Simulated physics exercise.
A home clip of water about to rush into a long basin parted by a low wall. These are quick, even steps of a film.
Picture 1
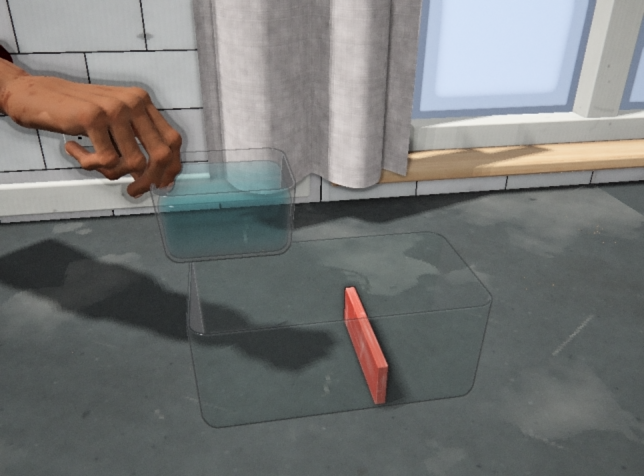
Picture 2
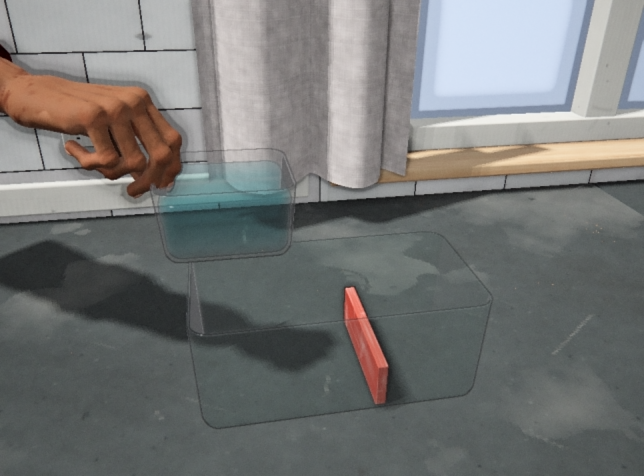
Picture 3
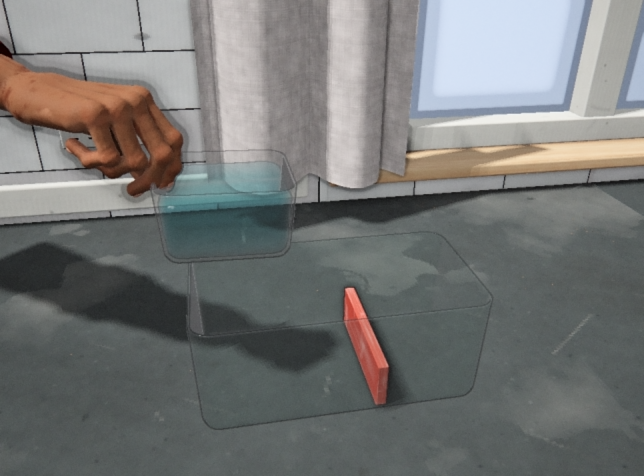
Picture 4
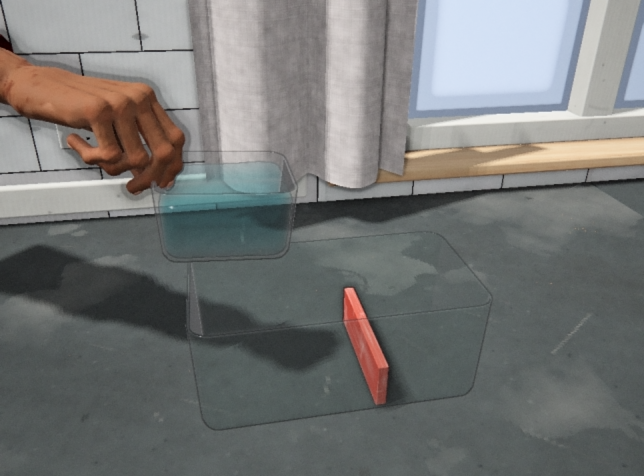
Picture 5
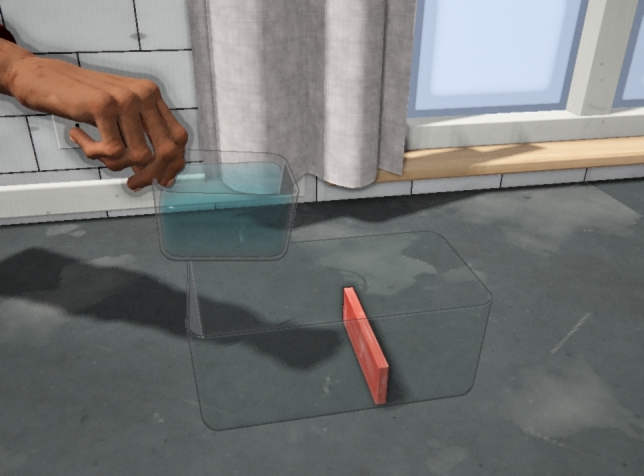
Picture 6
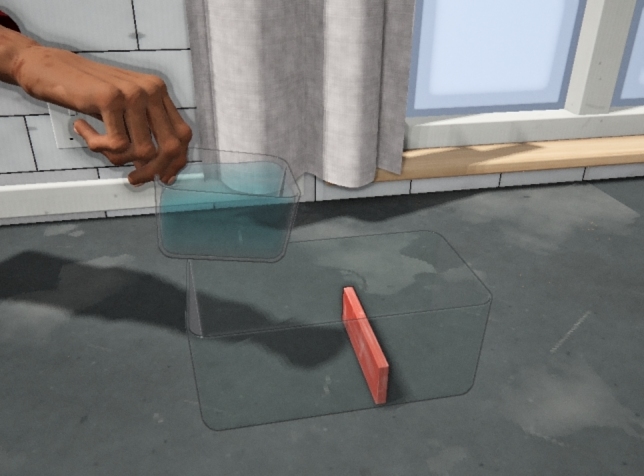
At first, a hand at the upper left holds a small clear container of blue-green water, level and still, above a larger clear basin with a low red wall inside. Then the hand rises slightly and the container begins to tilt gently to the right, while the basin and wall stay still.
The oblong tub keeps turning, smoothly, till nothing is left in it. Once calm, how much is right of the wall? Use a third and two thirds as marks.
In the end under a third is right of the wall.
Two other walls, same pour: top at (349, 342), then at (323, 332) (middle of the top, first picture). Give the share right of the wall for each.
First some 50, then 75 per cent.
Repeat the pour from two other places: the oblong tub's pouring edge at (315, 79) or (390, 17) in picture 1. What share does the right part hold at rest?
Roughly 70 per cent, and 75 per cent.
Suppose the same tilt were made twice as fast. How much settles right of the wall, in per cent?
Some 5 per cent.
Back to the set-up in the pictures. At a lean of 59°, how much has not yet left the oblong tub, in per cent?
It comes to 55 per cent or so.
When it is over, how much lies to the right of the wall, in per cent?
About 20 per cent.
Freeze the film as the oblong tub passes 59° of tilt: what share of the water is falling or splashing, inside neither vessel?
Roughly 25 in a hundred.
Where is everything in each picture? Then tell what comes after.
The first frame shows tilt 0°; pouring edge (289, 168); surface from (159, 182) to (286, 175); the long basin's rim runs from (189, 290) to (465, 265); the wall's top is at (365, 324).
The second frame shows tilt 0°; pouring edge (289, 169); surface from (159, 183) to (286, 176).
The third frame shows tilt 2°; pouring edge (290, 170); surface from (160, 183) to (286, 176).
The fourth frame shows tilt 3°; pouring edge (290, 172); surface from (159, 183) to (286, 177).
The fifth frame shows tilt 6°; pouring edge (291, 175); surface from (160, 184) to (288, 177).
The sixth frame shows tilt 9°; pouring edge (293, 178); surface from (161, 184) to (289, 177).
A moment on, the oblong tub is tipped part way and 54 per cent is still to pour, 20 is left of the wall and 2 right of it.
Next, the oblong tub is tipped on its side and 10 per cent is still to pour, 68 is left of the wall and 18 right of it.
Then the oblong tub is tipped right over and 0 per cent is still to pour, 81 is left of the wall and 18 right of it.
Later the oblong tub is tipped right over and 0 per cent is still to pour, 81 is left of the wall and 18 right of it.
At rest 81 per cent lies left of the wall, 18 right of it and 0 outside.
